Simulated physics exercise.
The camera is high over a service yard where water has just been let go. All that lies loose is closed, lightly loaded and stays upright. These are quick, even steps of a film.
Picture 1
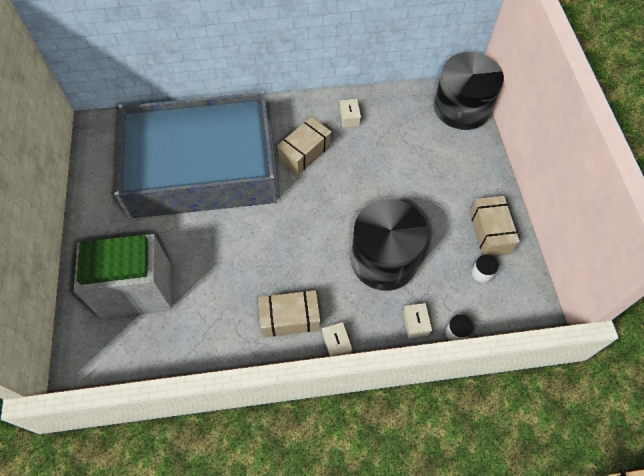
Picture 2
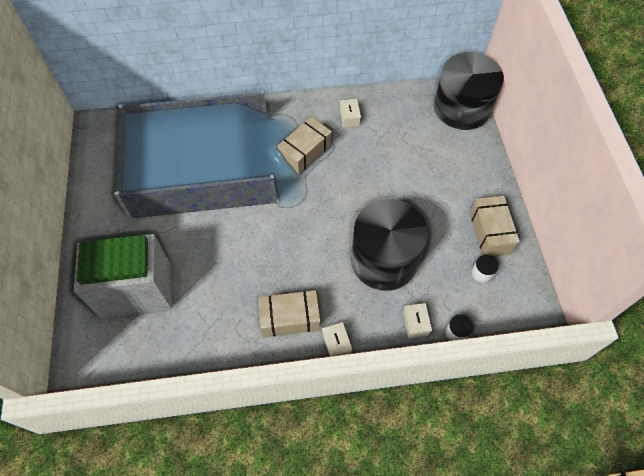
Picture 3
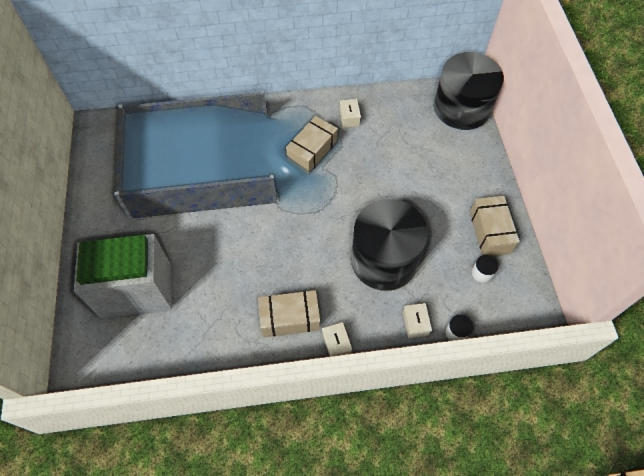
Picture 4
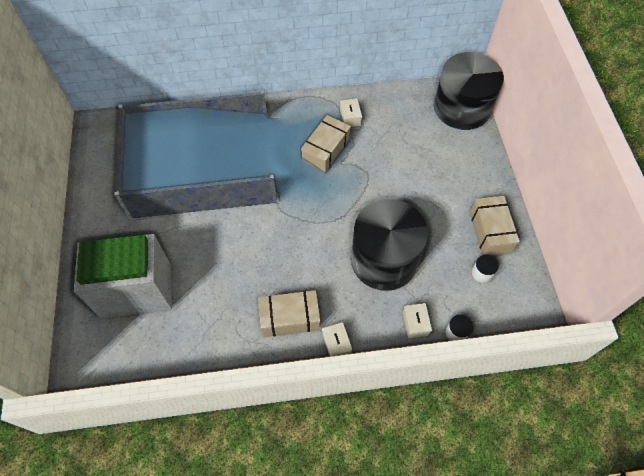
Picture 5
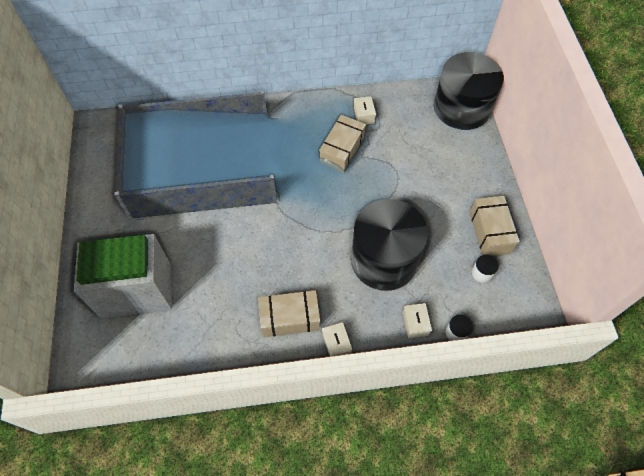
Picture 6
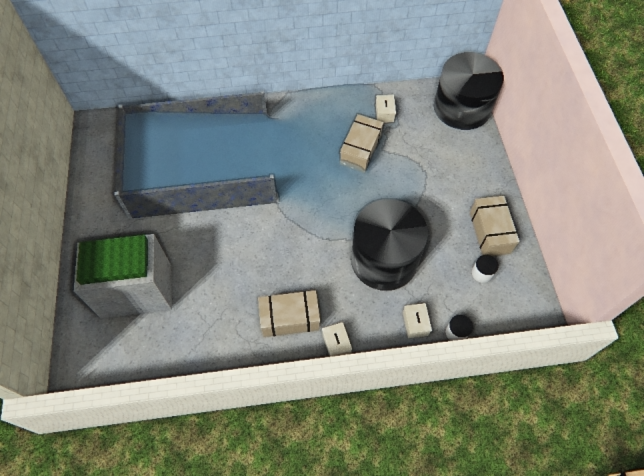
To begin with, water sits in a walled basin at the left of a yard scattered with closed boxes and dark round objects. The basin's right side opens and water spreads rightward across the floor, pushing the nearest wooden trunk along, then a small pale box beside it.
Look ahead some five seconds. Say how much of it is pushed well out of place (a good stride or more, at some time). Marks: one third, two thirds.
It is two thirds or more.
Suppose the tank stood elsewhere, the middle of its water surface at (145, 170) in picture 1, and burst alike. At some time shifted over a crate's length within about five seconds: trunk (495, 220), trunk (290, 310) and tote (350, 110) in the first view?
As listed: That far or more, under that, moved that far.
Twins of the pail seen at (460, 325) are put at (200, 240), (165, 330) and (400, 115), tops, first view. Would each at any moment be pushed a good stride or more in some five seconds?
In that order: No, short of that, yes.
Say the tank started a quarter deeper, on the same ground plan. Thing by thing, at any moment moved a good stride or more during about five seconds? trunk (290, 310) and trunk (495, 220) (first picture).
As listed: Under that, pushed that far.
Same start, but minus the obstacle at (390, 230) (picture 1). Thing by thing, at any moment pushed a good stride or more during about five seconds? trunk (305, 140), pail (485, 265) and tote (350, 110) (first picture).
As listed: Swept aside, yes, yes.
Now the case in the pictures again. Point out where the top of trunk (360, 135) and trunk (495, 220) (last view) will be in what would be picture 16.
Roughly at (502, 140) and (524, 225).
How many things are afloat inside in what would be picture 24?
That makes 4.
A moment on, 2 of 8 are well off their spots; 0 afloat.
Next, 3 of 8 are well off their spots; 1 afloat.
Later, 4 of 8 are well off their spots; 4 afloat.
In the end, 6 of 8 are well off their spots, and 6 have been at some point; 7 afloat.
